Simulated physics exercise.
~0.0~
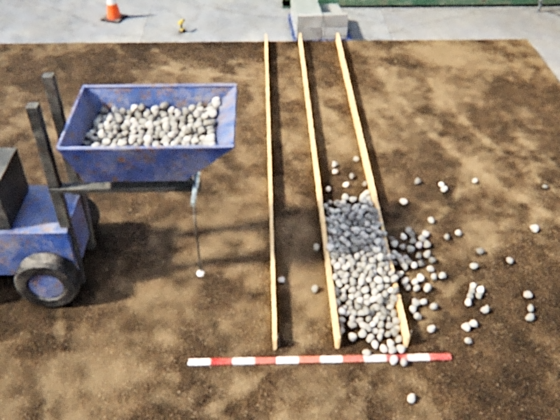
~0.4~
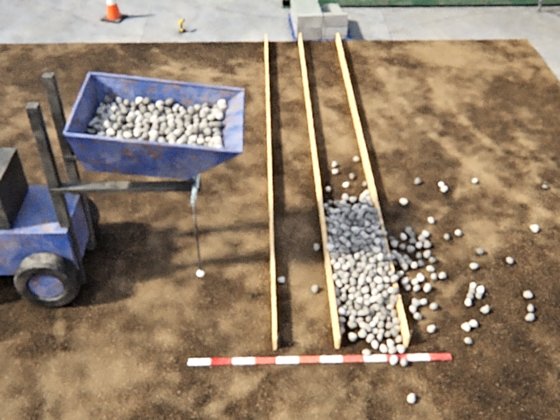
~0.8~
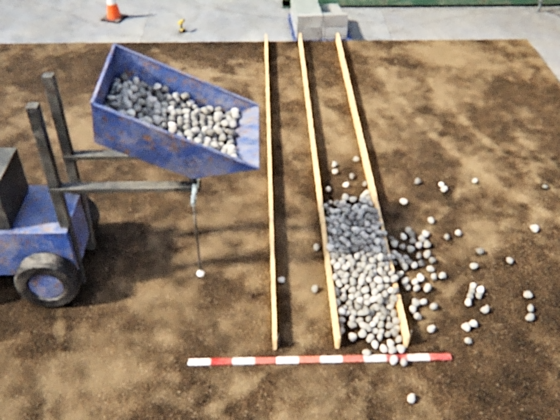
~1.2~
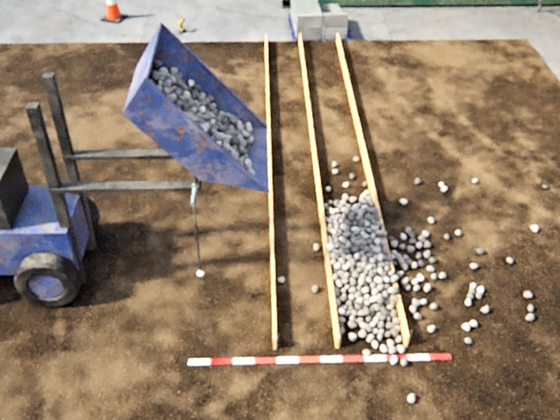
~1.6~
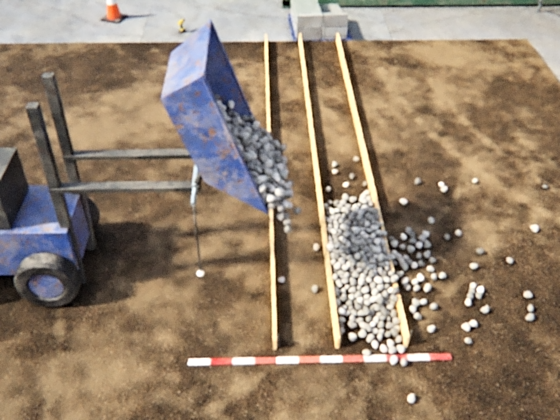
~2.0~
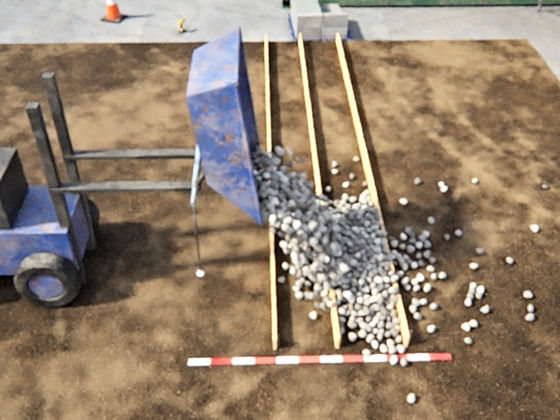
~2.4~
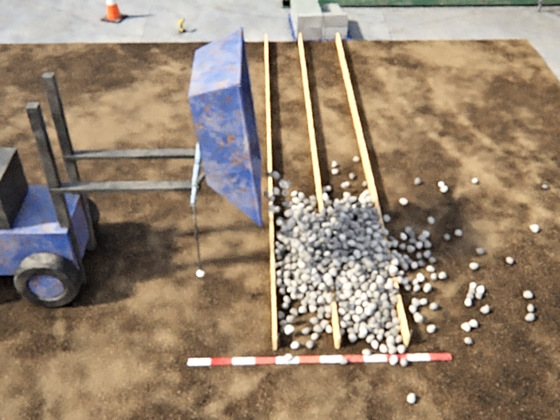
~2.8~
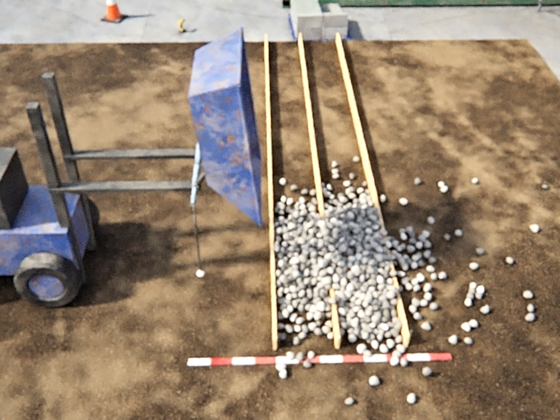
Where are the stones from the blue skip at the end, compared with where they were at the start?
At the start they sit in the raised blue skip on the left. By the end they lie lower and further right on the ground, mostly spread across the two bays between the boards and mixed with the earlier pile.
